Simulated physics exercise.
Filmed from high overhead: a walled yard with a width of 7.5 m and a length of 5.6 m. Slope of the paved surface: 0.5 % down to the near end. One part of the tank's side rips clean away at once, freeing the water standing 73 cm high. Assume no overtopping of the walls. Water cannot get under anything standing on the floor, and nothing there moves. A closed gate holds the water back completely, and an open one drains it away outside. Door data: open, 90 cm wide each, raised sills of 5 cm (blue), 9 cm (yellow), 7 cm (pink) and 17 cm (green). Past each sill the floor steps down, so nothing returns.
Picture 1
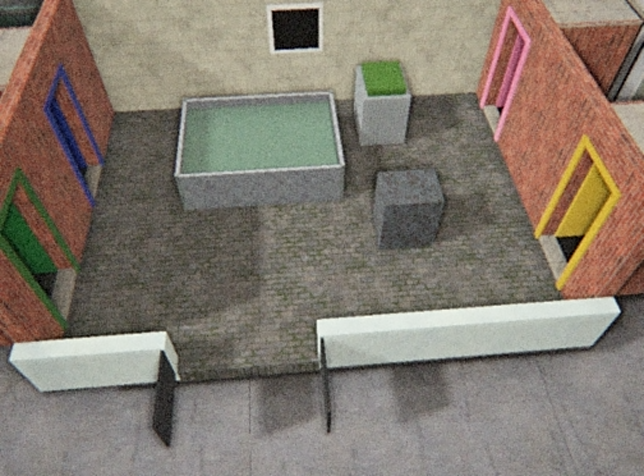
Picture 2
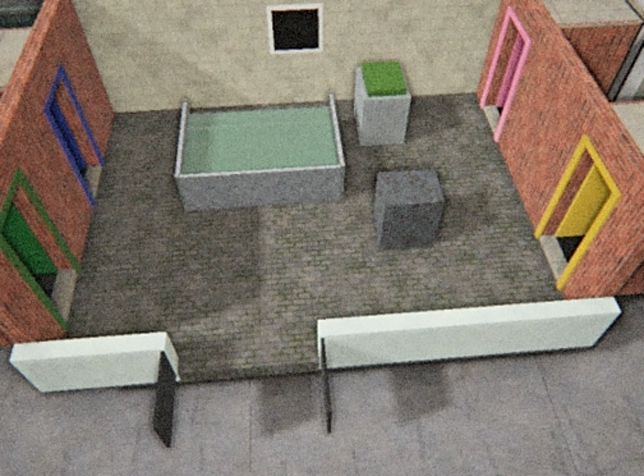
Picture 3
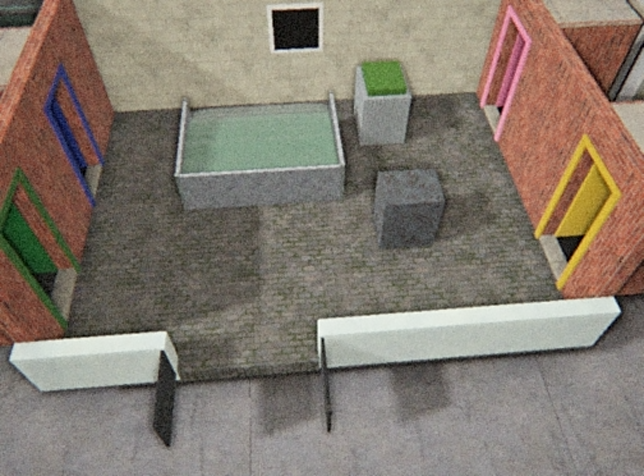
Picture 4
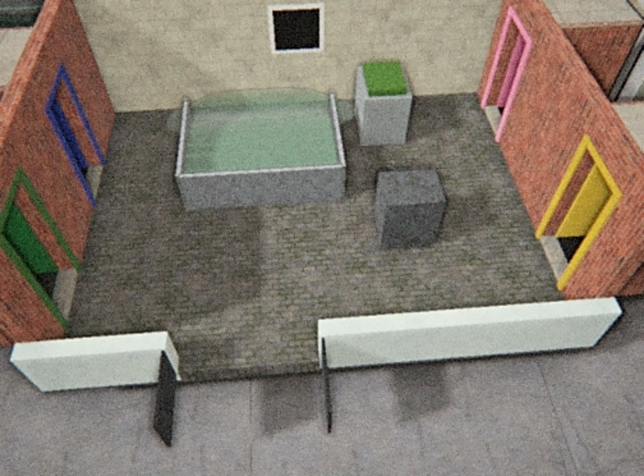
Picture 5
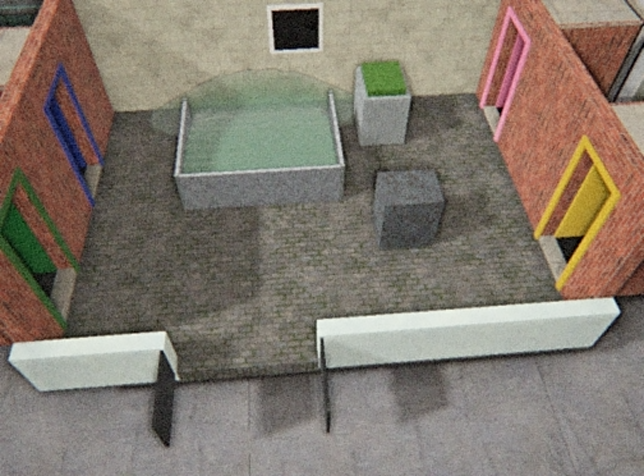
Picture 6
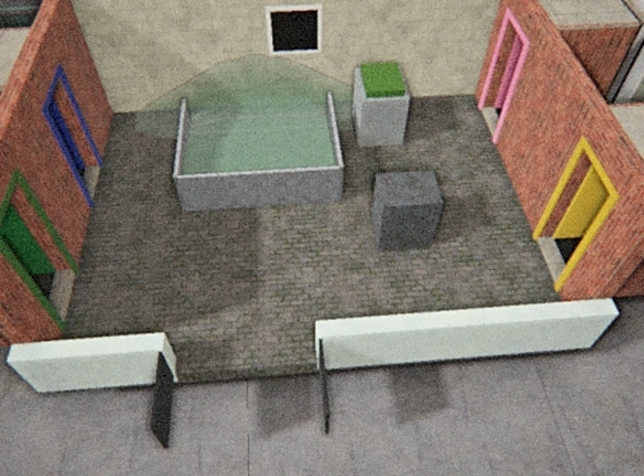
We see a walled yard with coloured door surrounds and a rectangular tank of greenish water; the tank's far side disappears, and a thin sheet of water spreads out behind it toward the back wall and the left.
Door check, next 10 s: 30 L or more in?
As I see it, blue door: Surplus; yellow door: Short; pink door: Surplus; green door: Short.
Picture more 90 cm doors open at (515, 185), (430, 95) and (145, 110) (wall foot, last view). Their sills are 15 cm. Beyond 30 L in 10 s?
Taking them in order, the first gets too little, the second too little and the third enough.
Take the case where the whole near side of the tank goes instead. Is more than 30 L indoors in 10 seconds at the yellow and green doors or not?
Checking each door against the limit: Yellow tops it, green does not exceed it.
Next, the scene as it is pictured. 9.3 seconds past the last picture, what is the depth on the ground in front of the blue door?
Depth: ~ 5.5 cm.
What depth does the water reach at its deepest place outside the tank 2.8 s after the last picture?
Max around 24 cm.
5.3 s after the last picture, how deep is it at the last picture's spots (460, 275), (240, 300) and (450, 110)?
Spot by spot: Some 2, 4, then 4 cm.
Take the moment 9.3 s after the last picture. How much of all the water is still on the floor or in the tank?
Some 82 in a hundred.
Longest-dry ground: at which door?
That's the yellow door.
Then, 0.7 s after the last picture water covers 20 % of the floor and is deepest (55 cm) near (255, 111); blue door not reached, yellow door not reached, pink door not reached, green door not reached.
Then, 1.5 s after the last picture water covers 30 % of the floor and is deepest (47 cm) near (114, 113); blue door 12 cm at the sill, 3 L in, yellow door not reached, pink door 22 cm at the sill, 19 L in, green door not reached.
Then, 2.8 s after the last picture water covers 65 % of the floor and is deepest (24 cm) near (459, 94); blue door 10 cm at the sill, 29 L in, yellow door 3 cm at the sill, 0 L in, pink door 17 cm at the sill, 113 L in, green door 4 cm at the sill, 0 L in.
Then, 5.3 s after the last picture water covers 85 % of the floor and is deepest (21 cm) near (123, 112); blue door 9 cm at the sill, 51 L in, yellow door 3 cm at the sill, 0 L in, pink door 13 cm at the sill, 159 L in, green door 7 cm at the sill, 0 L in.
Then, 9.3 s after the last picture water covers 95 % of the floor and is deepest (12 cm) near (481, 333); blue door 6 cm at the sill, 63 L in, yellow door 10 cm at the sill, 1 L in, pink door 7 cm at the sill, 185 L in, green door 9 cm at the sill, 0 L in.
